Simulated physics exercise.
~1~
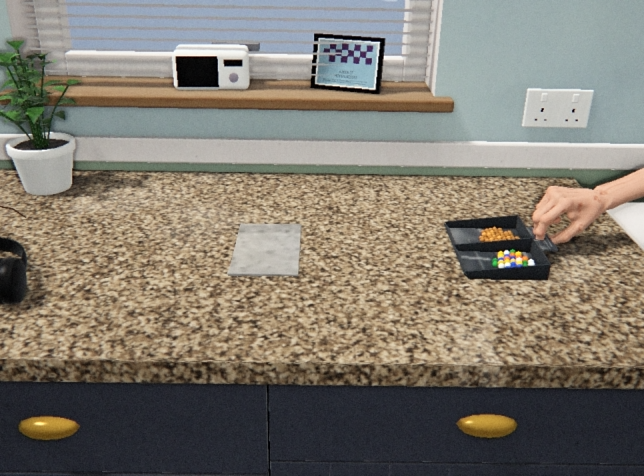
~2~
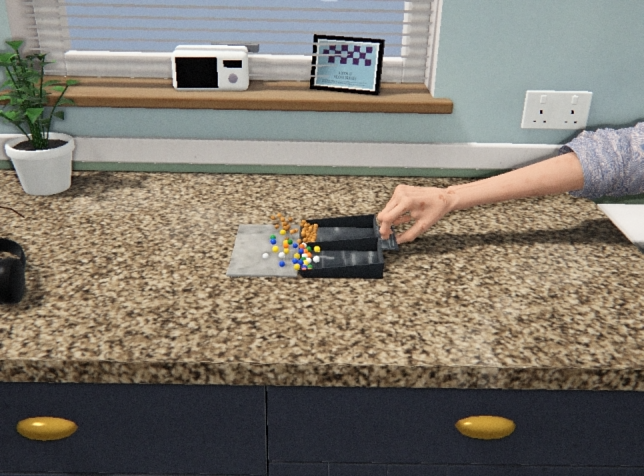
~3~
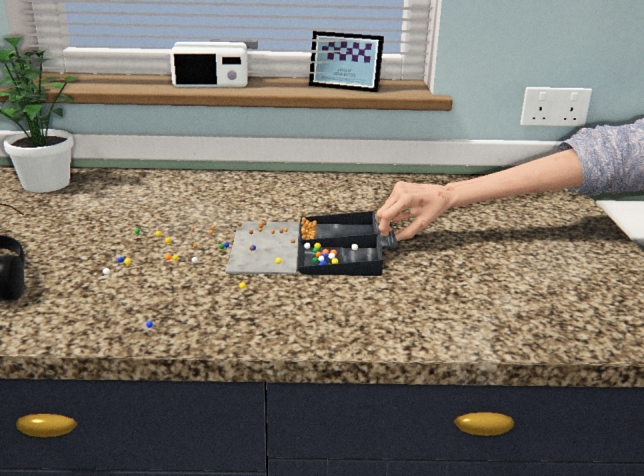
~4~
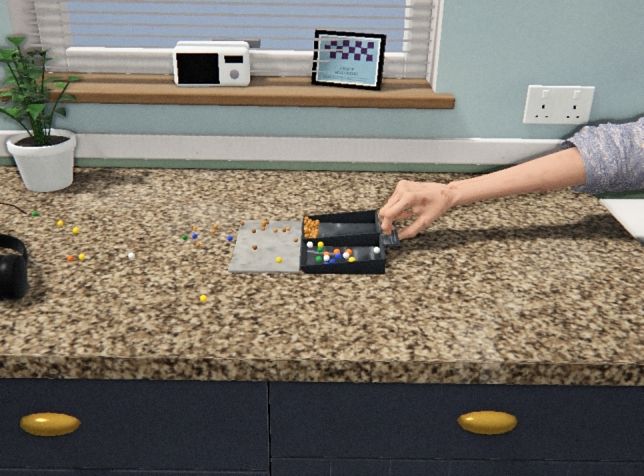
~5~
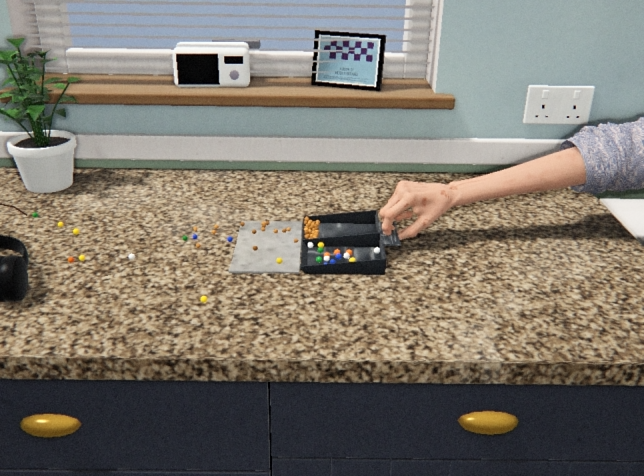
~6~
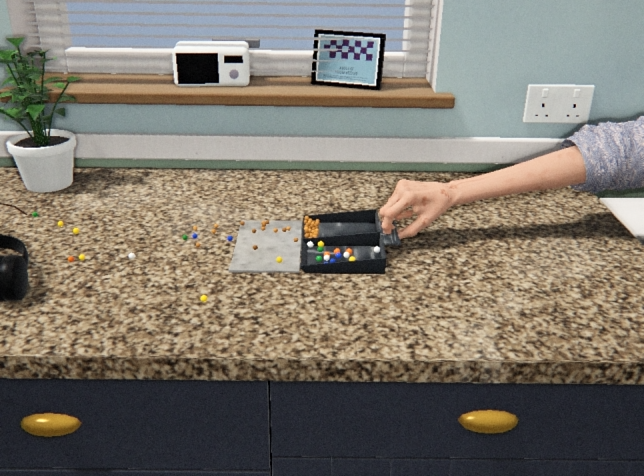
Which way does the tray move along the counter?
The tray moves to the left, towards the grey slab.
